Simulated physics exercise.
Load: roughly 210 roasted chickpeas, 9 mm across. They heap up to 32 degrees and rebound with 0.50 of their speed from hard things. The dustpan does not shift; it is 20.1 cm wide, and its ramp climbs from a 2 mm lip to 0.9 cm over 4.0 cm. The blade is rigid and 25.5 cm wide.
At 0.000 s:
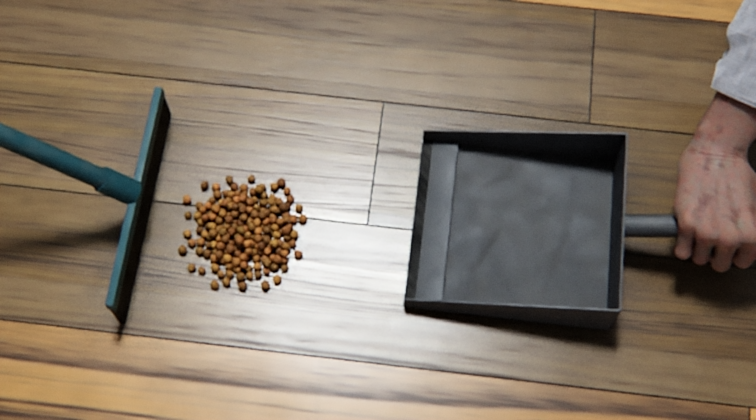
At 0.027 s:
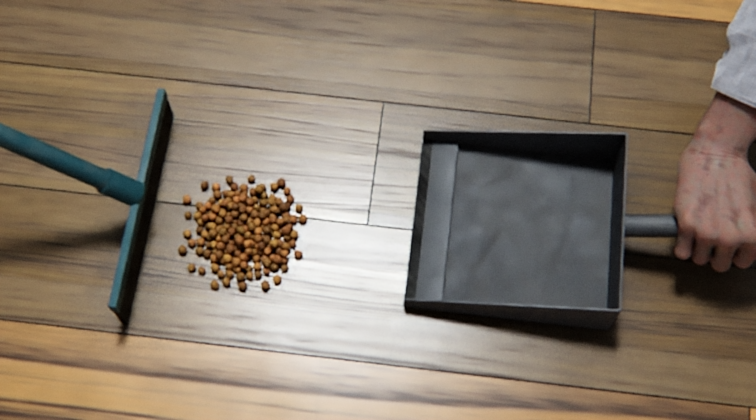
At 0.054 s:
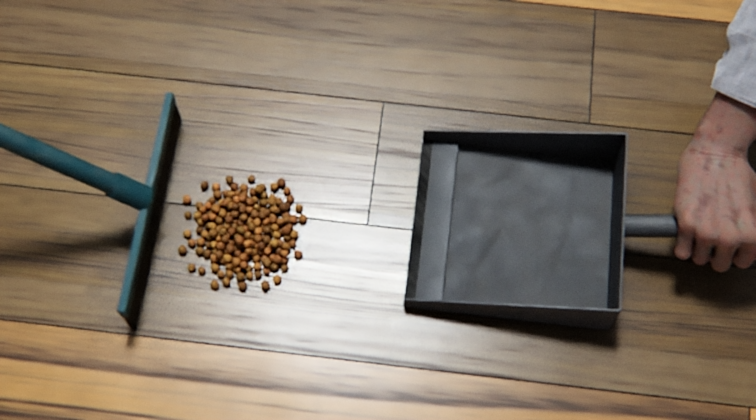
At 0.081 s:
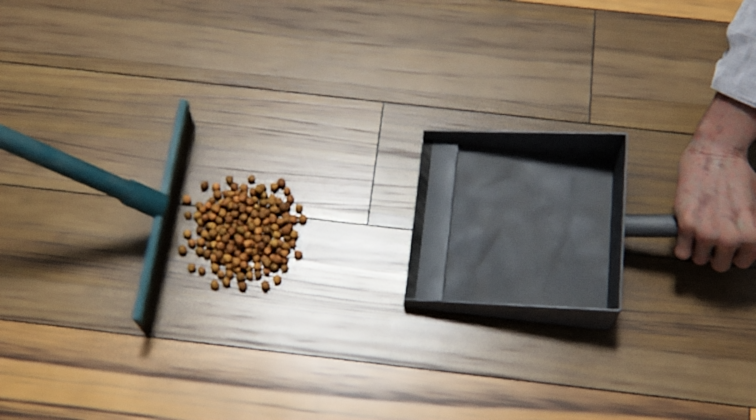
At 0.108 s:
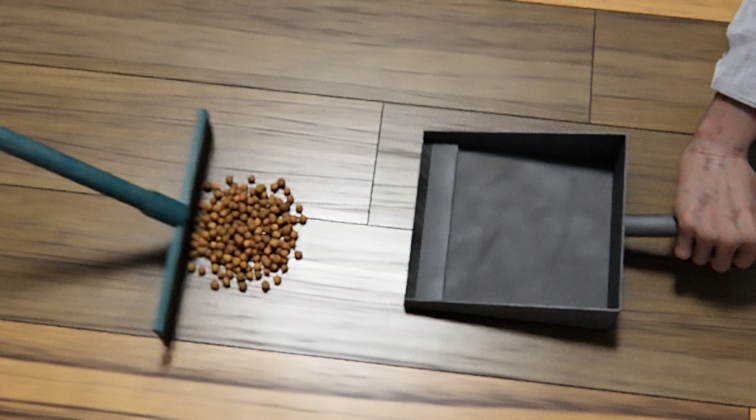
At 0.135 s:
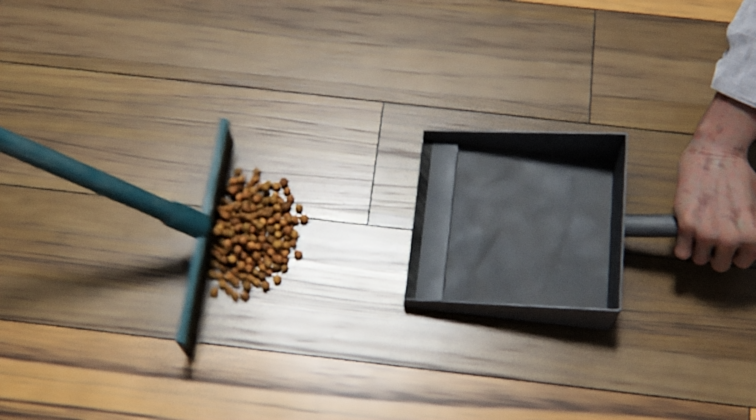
A teal blade on a pole sliding right across a wooden floor and pushing into roasted chickpeas while a hand holds a dustpan still.
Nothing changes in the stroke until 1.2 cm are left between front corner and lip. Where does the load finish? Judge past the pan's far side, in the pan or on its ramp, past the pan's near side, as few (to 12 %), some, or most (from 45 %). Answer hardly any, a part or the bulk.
Past the pan's far side: Hardly any; in the pan or on its ramp: A part; past the pan's near side: A part.
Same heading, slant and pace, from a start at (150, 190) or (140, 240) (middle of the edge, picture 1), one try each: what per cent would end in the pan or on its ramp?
About 45 and 30 per cent.
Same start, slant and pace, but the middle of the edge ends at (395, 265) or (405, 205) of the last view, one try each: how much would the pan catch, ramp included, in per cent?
Some 60 and 65 per cent.
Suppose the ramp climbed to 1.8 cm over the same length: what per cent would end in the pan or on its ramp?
Then about 35 per cent.
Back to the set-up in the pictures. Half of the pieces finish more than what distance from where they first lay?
Roughly 28 cm.
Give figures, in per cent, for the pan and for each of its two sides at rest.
Far side 5; pan 40; near side 35.
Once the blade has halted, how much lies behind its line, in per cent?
About 5 per cent.
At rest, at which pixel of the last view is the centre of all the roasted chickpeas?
Near (475, 285).
After 0.26 s, middle of the blade 10 cm from the lip; 0 % over the lip, far side 0 %, near side 25 %.
After 0.34 s, middle of the blade 3 cm from the lip; 10 % over the lip, far side 0 %, near side 35 %.
After 0.56 s, middle of the blade 1 cm from the lip; 40 % over the lip, far side 5 %, near side 35 %.
At rest (1.1 s), far side 5 %, pan 40 %, near side 35 %, in front of the lip or behind the blade 20 %.
